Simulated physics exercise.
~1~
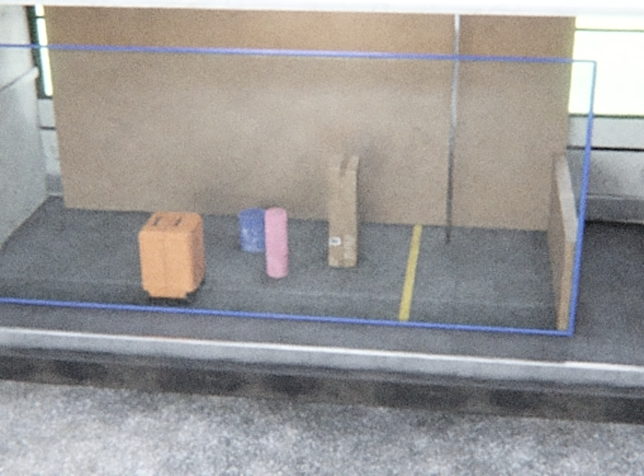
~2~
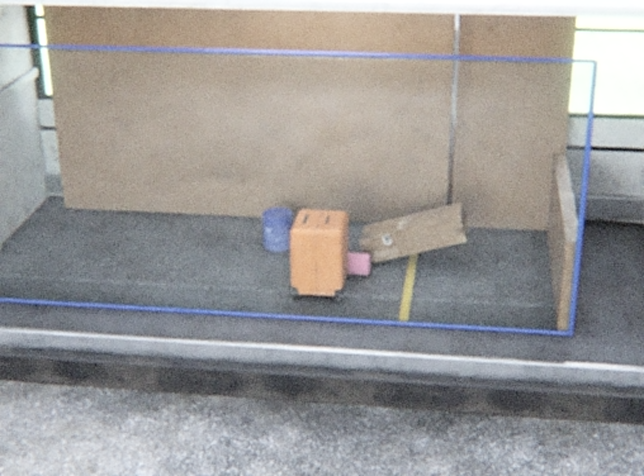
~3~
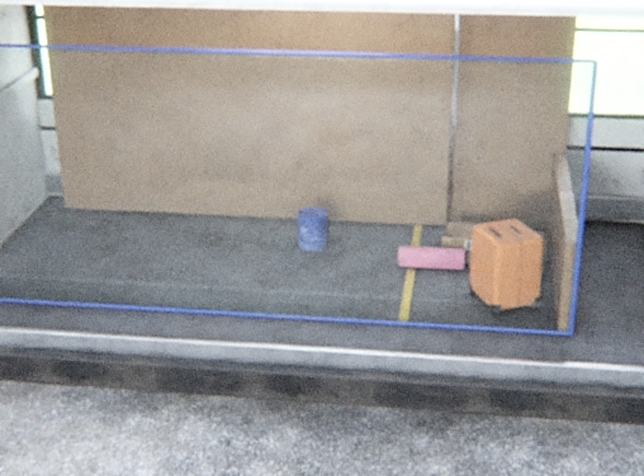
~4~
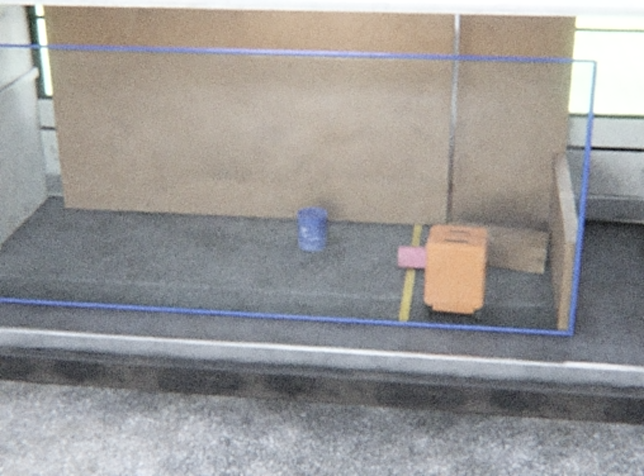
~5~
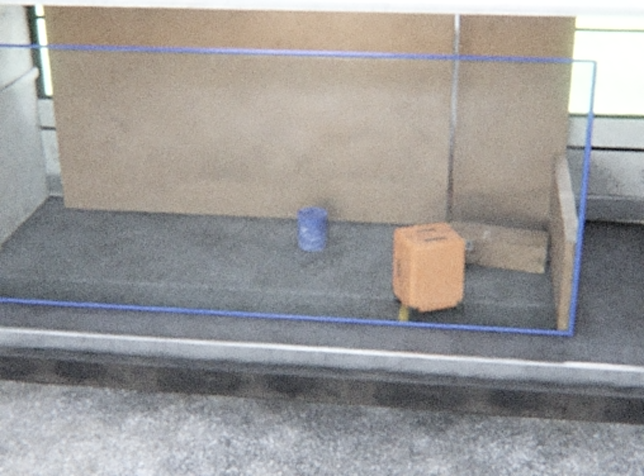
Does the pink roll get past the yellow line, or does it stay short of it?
The pink roll gets past the yellow line, with most of its length lying on the right side before the orange case rolls back in front of it.
